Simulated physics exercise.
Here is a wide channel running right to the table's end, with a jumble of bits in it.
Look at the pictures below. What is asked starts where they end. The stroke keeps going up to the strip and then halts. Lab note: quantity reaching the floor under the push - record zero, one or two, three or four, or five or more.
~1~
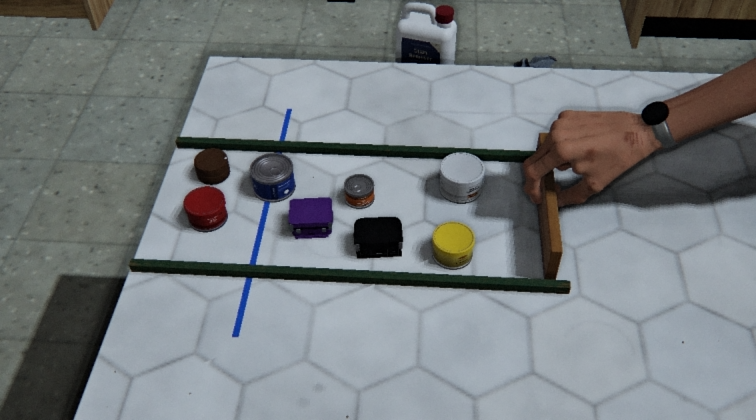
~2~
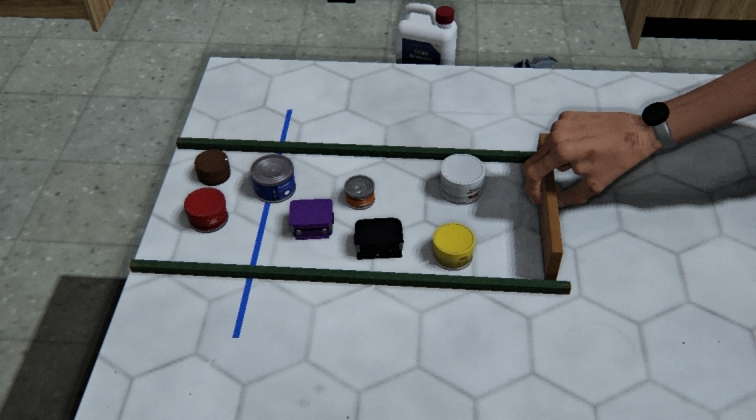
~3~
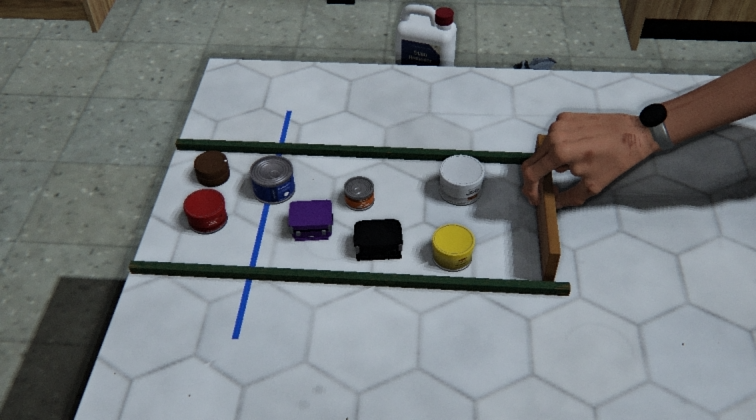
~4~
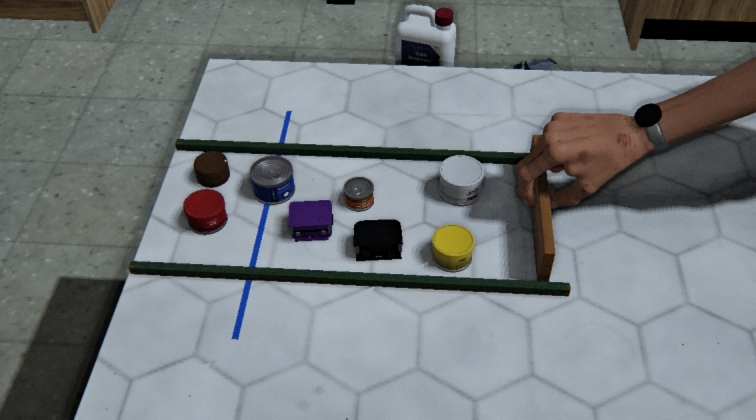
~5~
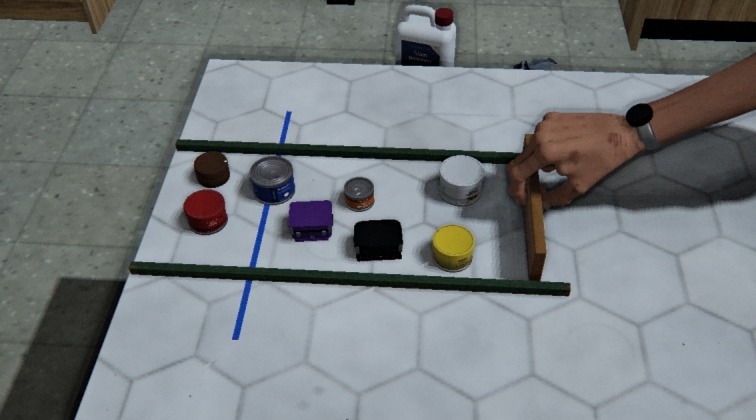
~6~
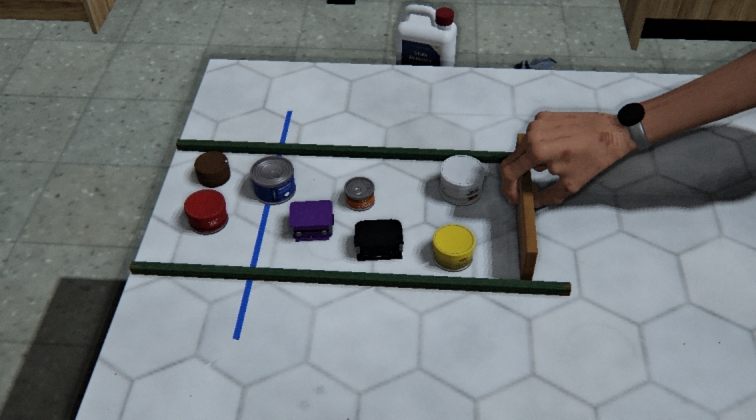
Off the edge will go nothing.
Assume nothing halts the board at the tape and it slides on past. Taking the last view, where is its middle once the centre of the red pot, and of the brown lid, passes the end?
(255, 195) and then (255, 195), give or take.
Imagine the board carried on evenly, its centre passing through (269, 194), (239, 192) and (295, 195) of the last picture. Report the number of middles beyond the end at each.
0; 2; 0.
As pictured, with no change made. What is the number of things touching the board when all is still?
Looks like 3 of them, all told.
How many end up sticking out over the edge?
It's 2.
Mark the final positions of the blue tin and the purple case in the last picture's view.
(209, 172), and the other (189, 200).
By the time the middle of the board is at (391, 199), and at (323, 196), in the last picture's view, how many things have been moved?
First 5 and then 7.
Soon after, none off yet; brown lid at rest near (213, 170); red pot at rest near (207, 212); blue tin at rest near (273, 180).
In the end, the number that fall off is zero.
